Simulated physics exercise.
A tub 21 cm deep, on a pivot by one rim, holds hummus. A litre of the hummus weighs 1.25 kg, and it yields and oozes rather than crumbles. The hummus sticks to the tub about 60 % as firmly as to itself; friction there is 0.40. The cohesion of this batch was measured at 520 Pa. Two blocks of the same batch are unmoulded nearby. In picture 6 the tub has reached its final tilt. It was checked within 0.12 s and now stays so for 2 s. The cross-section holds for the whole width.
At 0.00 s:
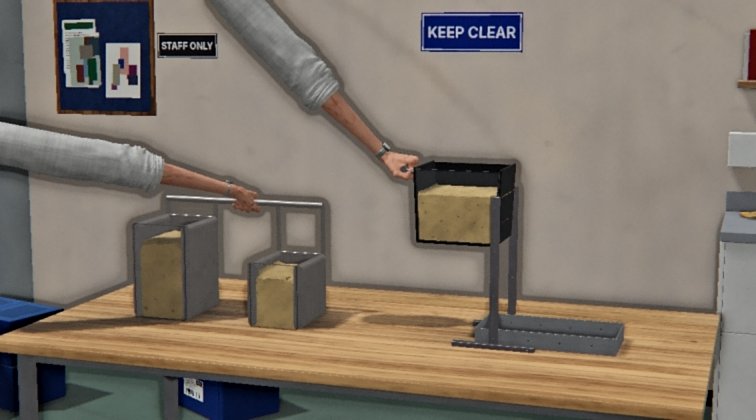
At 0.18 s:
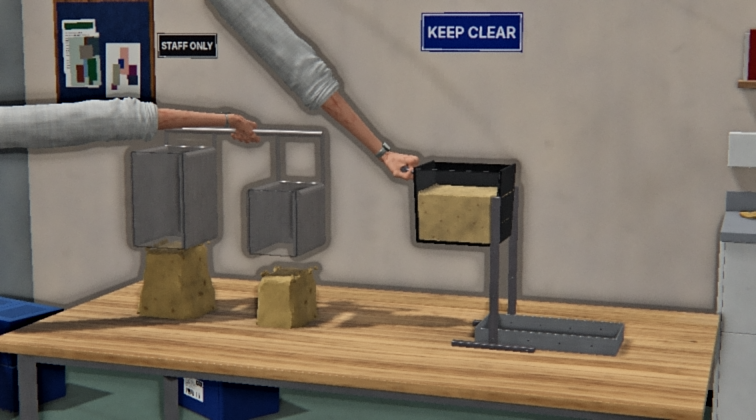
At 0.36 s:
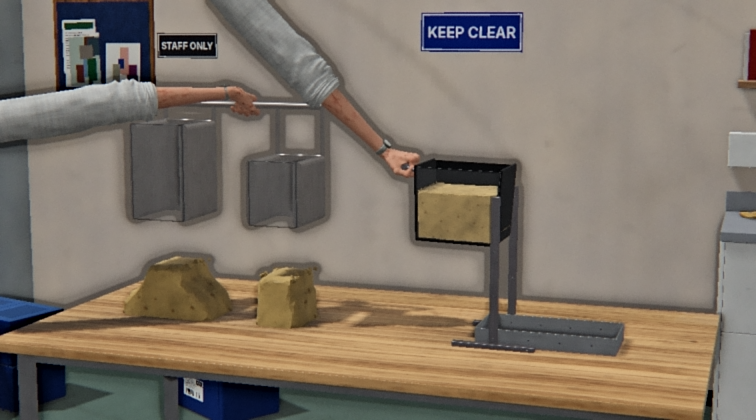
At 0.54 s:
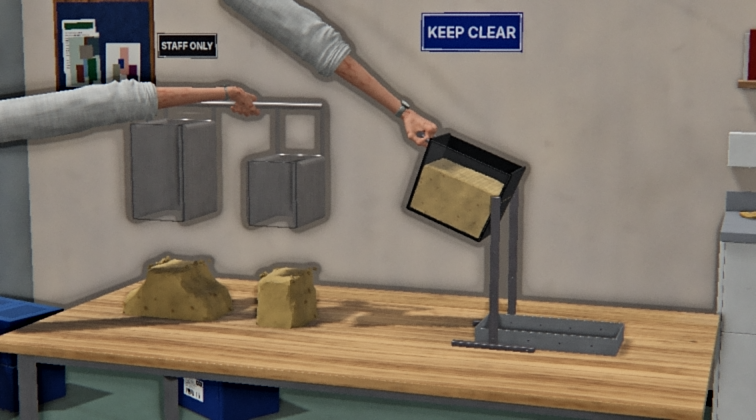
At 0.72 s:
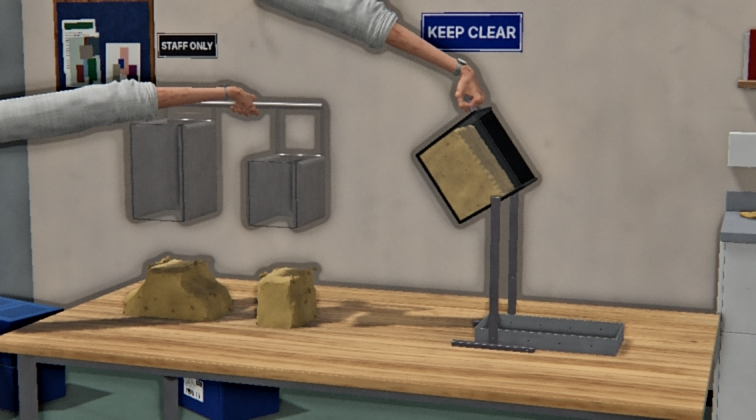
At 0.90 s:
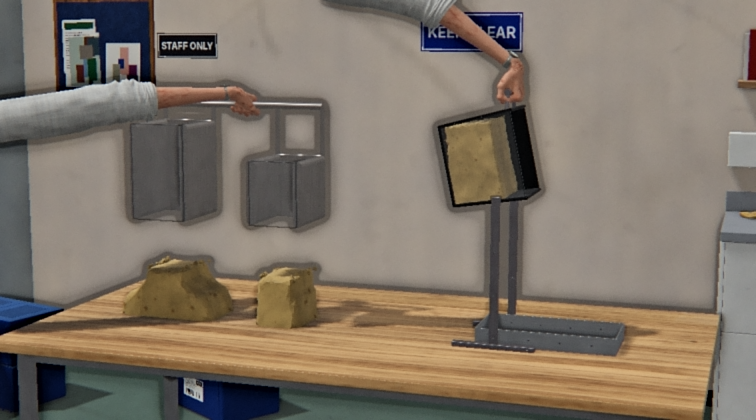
Two grey-sleeved arms reach in from the left and top over a wooden workbench, seen from the front by a still camera, in a room with a pale wall and blue signs. One holds a bar joining two grey moulds around beige blocks; the other grips a black tub of beige paste on a grey stand, right. The moulds rise, the taller block slumps, and the tub tilts steeply, paste still inside.
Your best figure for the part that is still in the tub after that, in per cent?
It comes to some 100 %.
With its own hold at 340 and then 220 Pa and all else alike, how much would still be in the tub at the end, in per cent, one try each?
In turn about 70 %, 55 %.
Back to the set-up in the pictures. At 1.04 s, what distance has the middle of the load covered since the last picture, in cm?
About 2 cm.
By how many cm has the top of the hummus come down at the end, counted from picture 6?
Roughly 5 cm.
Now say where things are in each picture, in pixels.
Handle-side rim at (416, 169), tilt 0 degrees; highest point of the hummus at (495, 196); test blocks 25 cm, 16 cm high (left to right), in the first picture.
Handle-side rim at (416, 169), tilt 0 degrees; highest point of the hummus at (495, 196); test blocks 22 cm, 16 cm high (left to right), in the second picture.
Handle-side rim at (417, 167), tilt 1 degrees; highest point of the hummus at (422, 191); test blocks 16 cm, 15 cm high (left to right), in the third picture.
Handle-side rim at (433, 140), tilt 22 degrees; highest point of the hummus at (425, 166); test blocks 16 cm, 15 cm high (left to right), in the fourth picture.
Handle-side rim at (476, 114), tilt 56 degrees; highest point of the hummus at (454, 132); test blocks 16 cm, 15 cm high (left to right), in the fifth picture.
Handle-side rim at (511, 112), tilt 78 degrees; highest point of the hummus at (485, 122); test blocks 16 cm, 15 cm high (left to right), in the sixth picture.
By 1.04 s, the tub is at 78 degrees and holds 100 %.
By 1.21 s, the tub is at 78 degrees and holds 100 %.
By 1.38 s, the tub is at 78 degrees and holds 100 %.
By 1.55 s, the tub is at 78 degrees and holds 100 %.
By 2.90 s, at the end, the tub is at 78 degrees and holds 100 %.
